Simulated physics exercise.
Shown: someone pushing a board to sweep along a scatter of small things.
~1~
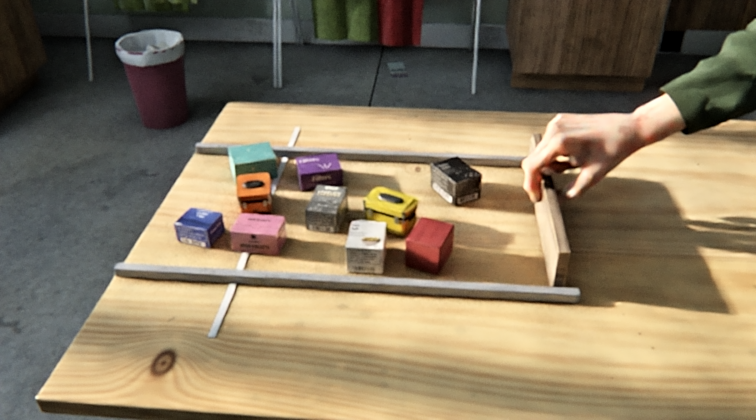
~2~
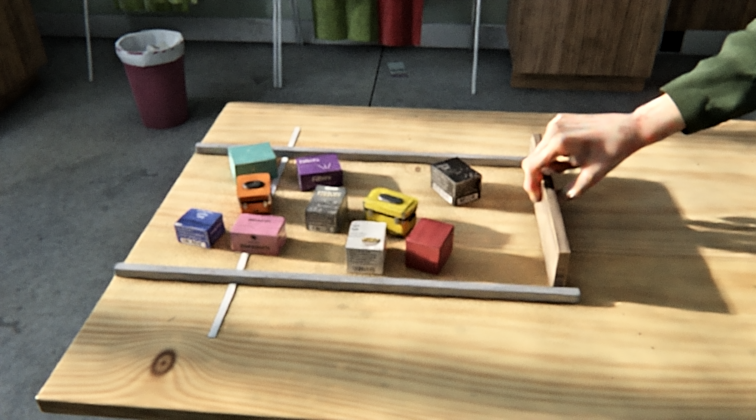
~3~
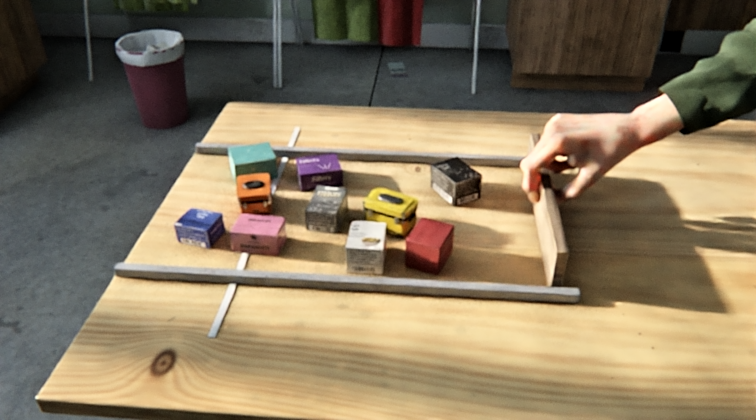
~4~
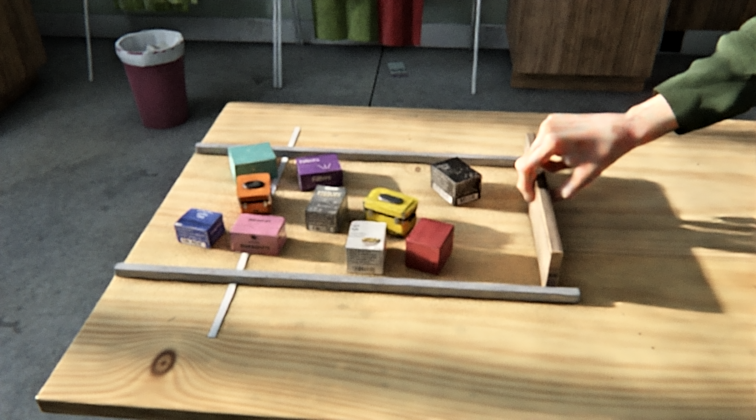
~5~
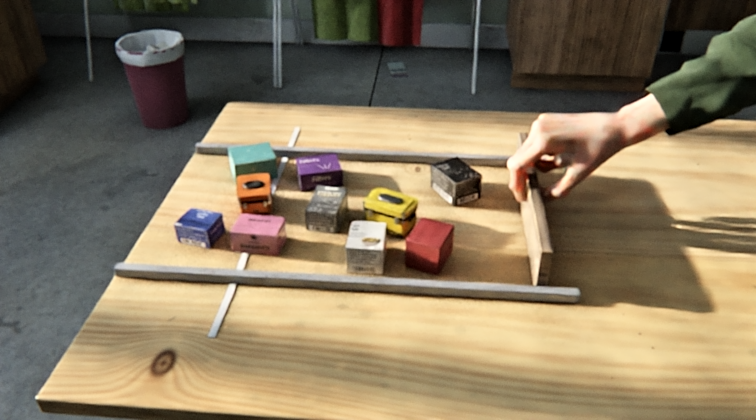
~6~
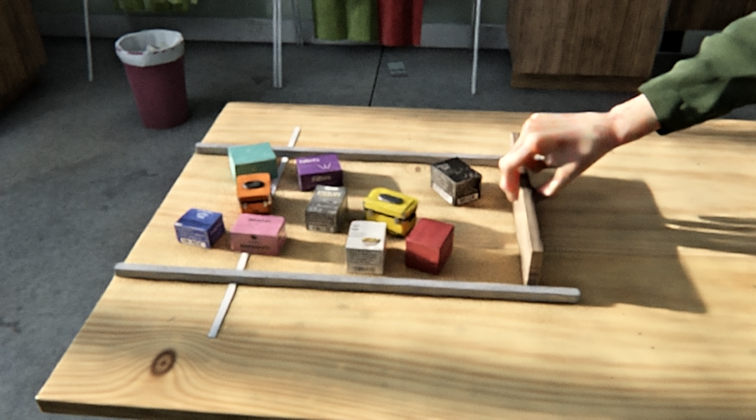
On a wooden tabletop, small colorful boxes lie scattered between two long rails, with a thin pale strip crossing beneath. A hand in a green sleeve grips an upright board at the right, holds it nearly still, then slides it slightly left, while the boxes stay in place untouched.
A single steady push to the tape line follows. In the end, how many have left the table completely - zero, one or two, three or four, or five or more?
The push will most likely drop a single piece or two.
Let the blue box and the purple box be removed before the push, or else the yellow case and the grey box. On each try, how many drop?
Count of fallen: 0 / 1.
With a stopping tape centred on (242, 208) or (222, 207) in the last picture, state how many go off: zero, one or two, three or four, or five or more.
In turn: Three or four, then either three or four.
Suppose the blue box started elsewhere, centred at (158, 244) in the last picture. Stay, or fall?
From that start, the object then does not stay.
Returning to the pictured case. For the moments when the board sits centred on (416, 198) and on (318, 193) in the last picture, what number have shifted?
I get 4 at the one place and 10 at the other.
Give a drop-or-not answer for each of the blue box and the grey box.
The blue box? It doesn't stay. The grey box? It hangs on.
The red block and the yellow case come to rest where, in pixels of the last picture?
Answer: First (229, 238), after that (234, 210).
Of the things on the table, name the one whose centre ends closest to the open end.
Ending up nearest is the turquoise block.
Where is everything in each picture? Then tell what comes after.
The first picture shows blue box (200, 227); turquoise block (253, 163); orange case (255, 195); board (546, 204); tape (264, 209).
The second picture shows turquoise block (253, 163); purple box (319, 172).
The third picture shows orange case (255, 196); yellow case (391, 212).
The fourth picture shows blue box (200, 227); black box (456, 181).
The fifth picture shows turquoise block (253, 163); board (531, 203).
The sixth picture shows blue box (200, 227); turquoise block (253, 163); orange case (255, 196); board (522, 203); tape (264, 209).
Early on, none off yet; blue box at rest near (200, 227); turquoise block at rest near (253, 163); orange case at rest near (255, 196).
Finally, the number that fall off is one or two; lost, blue box.
